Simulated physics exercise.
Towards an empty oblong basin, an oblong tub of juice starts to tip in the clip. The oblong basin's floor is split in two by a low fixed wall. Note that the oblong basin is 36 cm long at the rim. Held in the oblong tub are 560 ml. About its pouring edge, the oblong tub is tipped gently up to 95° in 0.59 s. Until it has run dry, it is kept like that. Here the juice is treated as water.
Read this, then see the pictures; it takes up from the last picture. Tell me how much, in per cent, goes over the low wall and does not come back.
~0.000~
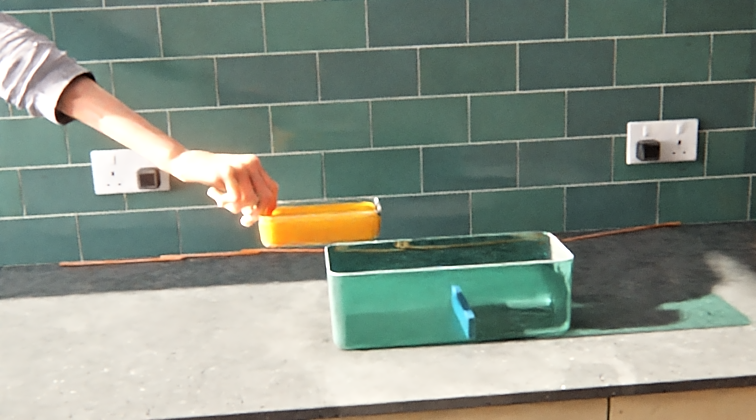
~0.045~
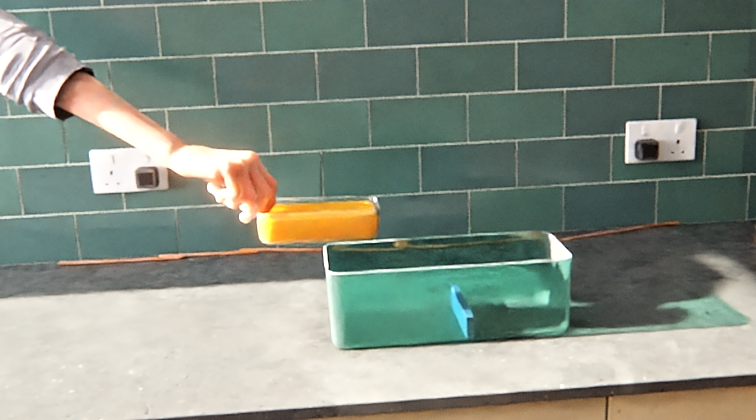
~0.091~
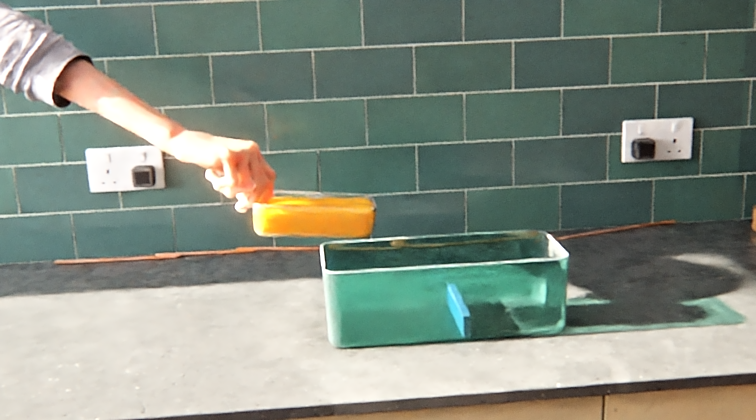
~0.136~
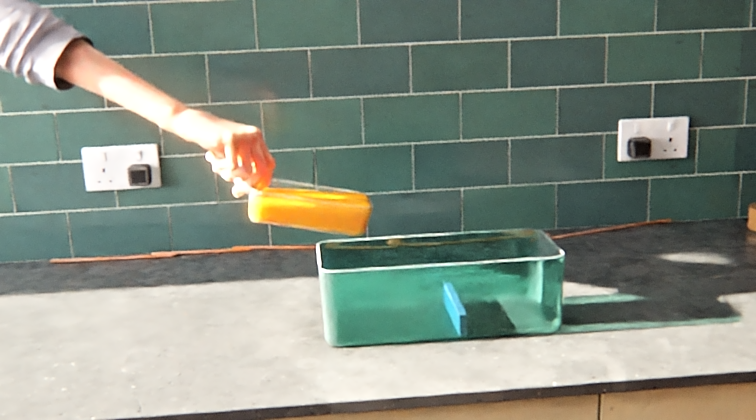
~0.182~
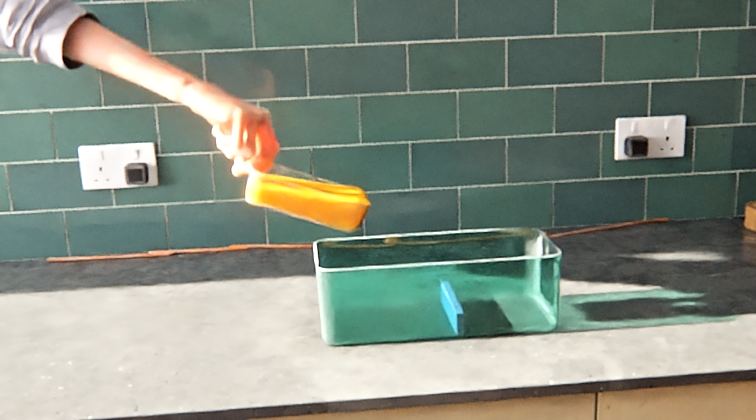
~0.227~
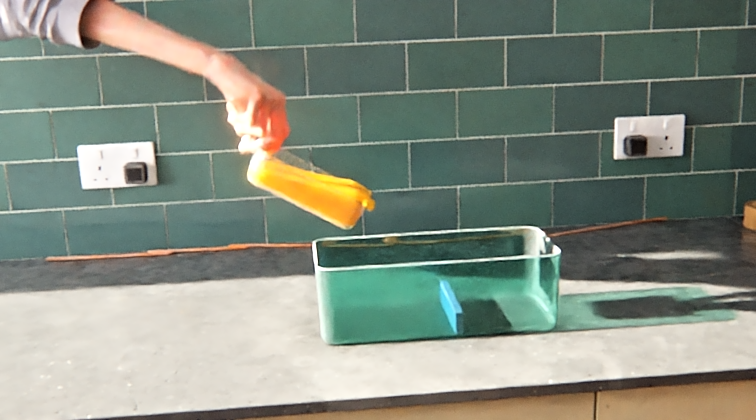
I would say about 53 per cent.
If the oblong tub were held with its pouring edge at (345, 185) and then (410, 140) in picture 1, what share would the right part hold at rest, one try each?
Around 25 per cent first, around 75 per cent next.
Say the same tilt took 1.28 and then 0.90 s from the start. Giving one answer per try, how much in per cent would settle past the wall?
In order, 20 and 45 per cent.
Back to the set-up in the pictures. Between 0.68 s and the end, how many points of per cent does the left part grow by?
Roughly 14 percent.
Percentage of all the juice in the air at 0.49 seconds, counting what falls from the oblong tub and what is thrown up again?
Some 56 per cent, I reckon.
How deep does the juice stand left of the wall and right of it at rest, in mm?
Depths at rest: Left around 8 mm, right around 14 mm.
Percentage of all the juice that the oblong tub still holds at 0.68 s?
Close to 0 percent of the total.
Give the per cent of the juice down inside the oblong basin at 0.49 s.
Some 32 per cent.
Then, 0.49 s in, the tilt is 88° and 12 per cent is still to pour, 31 is left of the wall and 0 right of it.
Then, 0.68 s in, the tilt is 95° and 0 per cent is still to pour, 30 is left of the wall and 64 right of it.
Then, 0.87 s in, the tilt is 95° and 0 per cent is still to pour, 39 is left of the wall and 51 right of it.
Then, 1.09 s in, the tilt is 95° and 0 per cent is still to pour, 43 is left of the wall and 53 right of it.
Finally, 44 per cent lies left of the wall, 53 right of it and 3 outside.
